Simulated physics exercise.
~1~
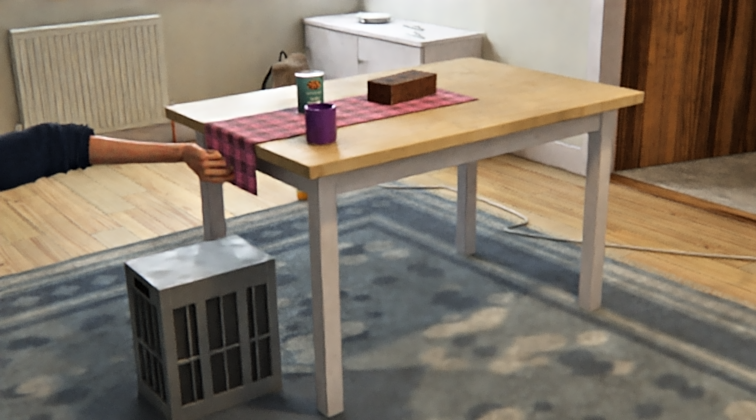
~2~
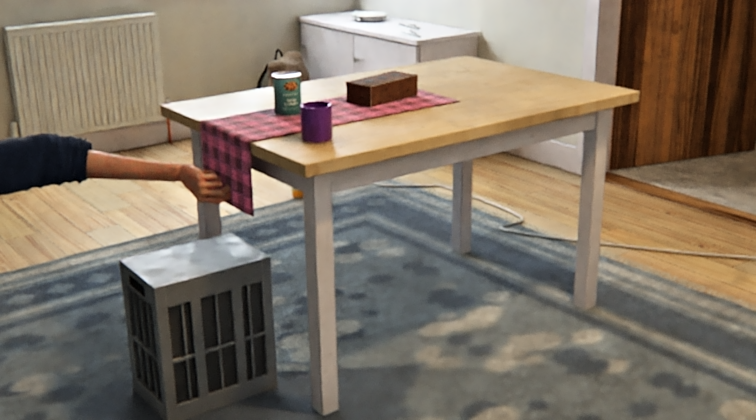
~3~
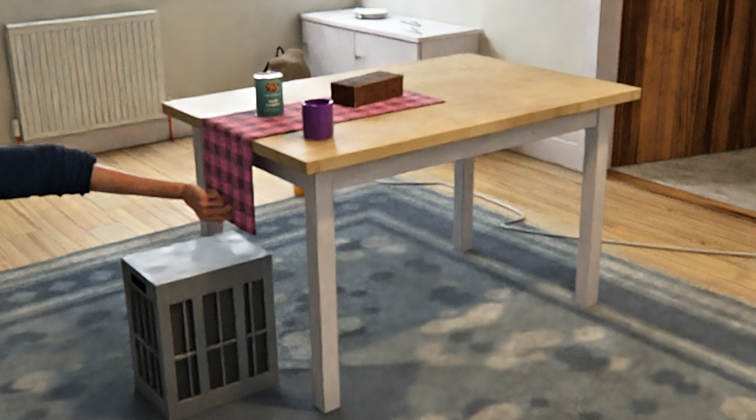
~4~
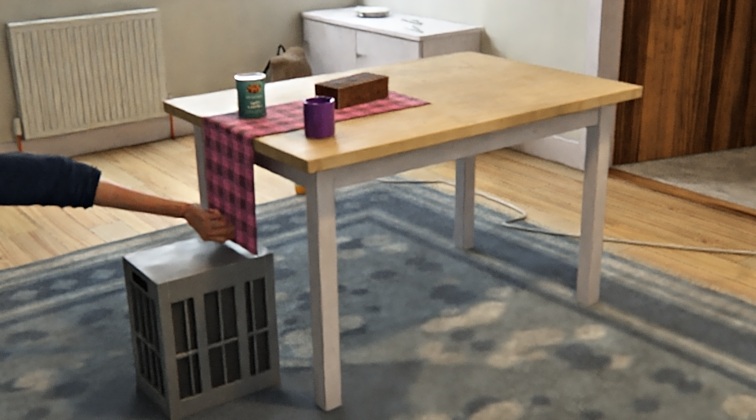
The video shows a hand pulling the end of a pink checked tea towel down over a table's edge, carrying a turquoise tin and a brick left while a purple mug stays put, until the hem reaches the grey crate with the tin and mug still on the table.
